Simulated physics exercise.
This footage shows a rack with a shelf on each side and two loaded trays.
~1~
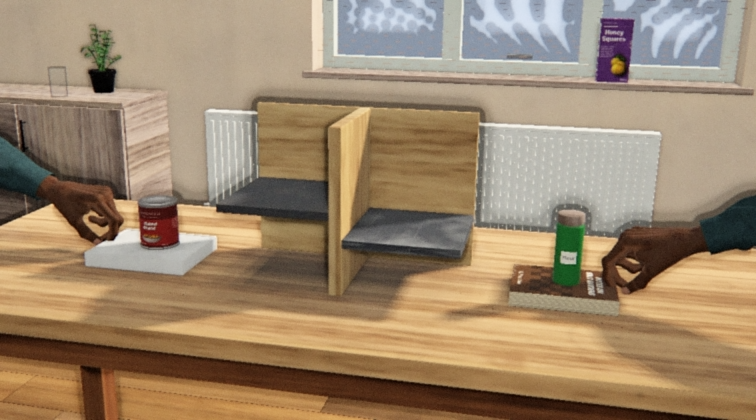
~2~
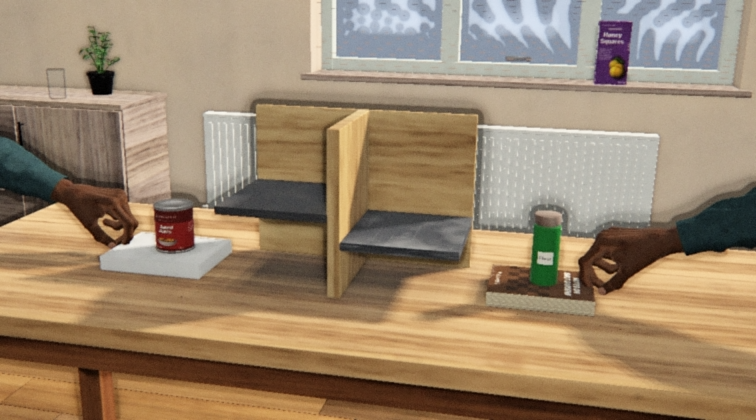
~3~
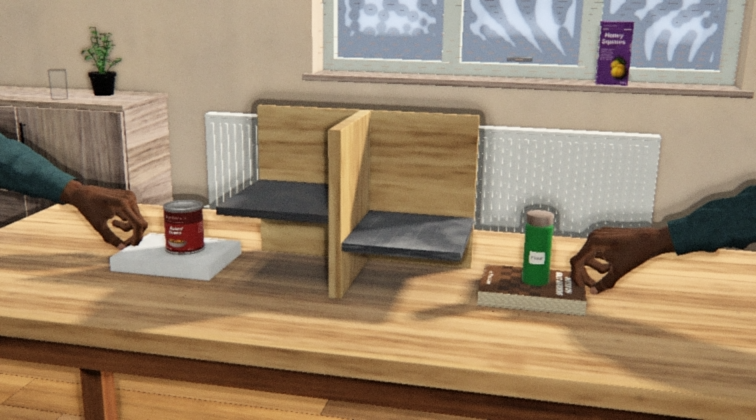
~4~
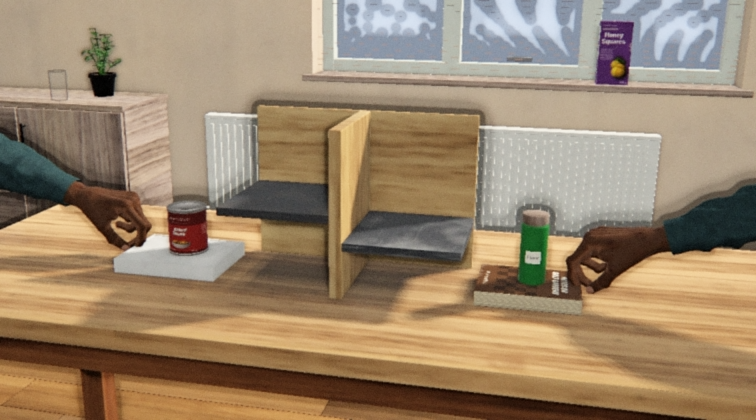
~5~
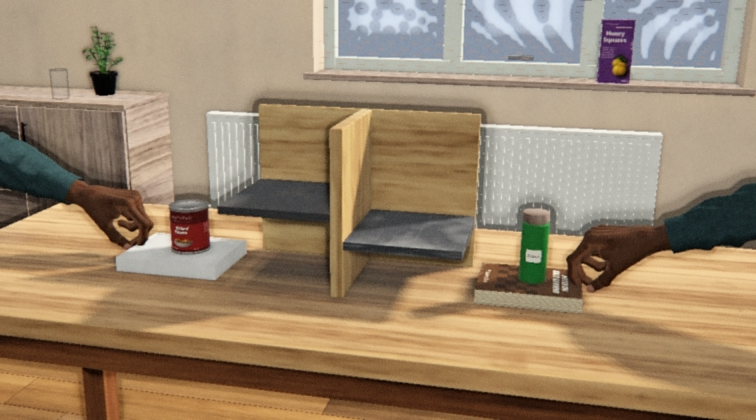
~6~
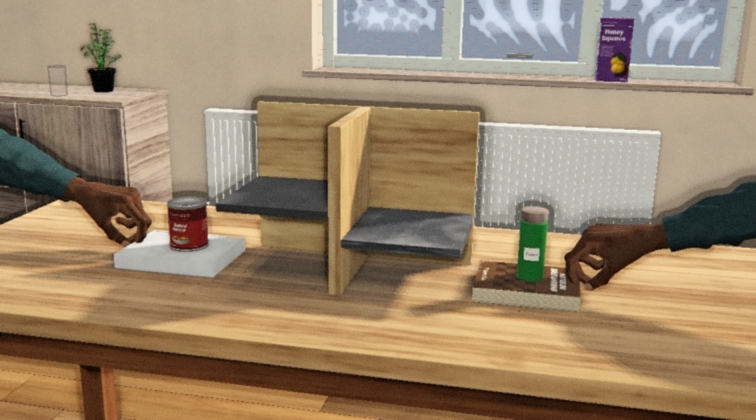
Two dark-skinned hands in dark teal sleeves reach in from either side of a wooden table, seen from the front in a room with a window and radiator. A red tin sits on a white tray at left, a green shaker on a brown book at right, and a wooden rack with grey shelves between. The hands slide both loads a short way inward, then barely move, while the view stays nearly still.
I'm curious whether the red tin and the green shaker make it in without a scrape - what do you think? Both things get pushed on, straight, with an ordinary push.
I'd say the red tin makes it in clean, the green shaker takes a scrape.
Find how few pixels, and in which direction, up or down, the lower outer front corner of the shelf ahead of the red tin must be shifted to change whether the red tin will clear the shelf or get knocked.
About 8 pixels, down.
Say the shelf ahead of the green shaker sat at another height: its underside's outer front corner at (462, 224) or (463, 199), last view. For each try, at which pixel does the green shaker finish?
In the first case it settles close to (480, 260), in the second close to (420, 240).
Then, 1.12 s after the last picture, red tin riding along near (233, 228); green shaker tipped 16° from how it was near (482, 238).
Then, 1.40 s after the last picture, red tin riding along near (248, 230); green shaker on its side near (500, 266).
At rest, the red tin rides in untouched, near (297, 234); the green shaker gets scraped off its spot, near (493, 268).
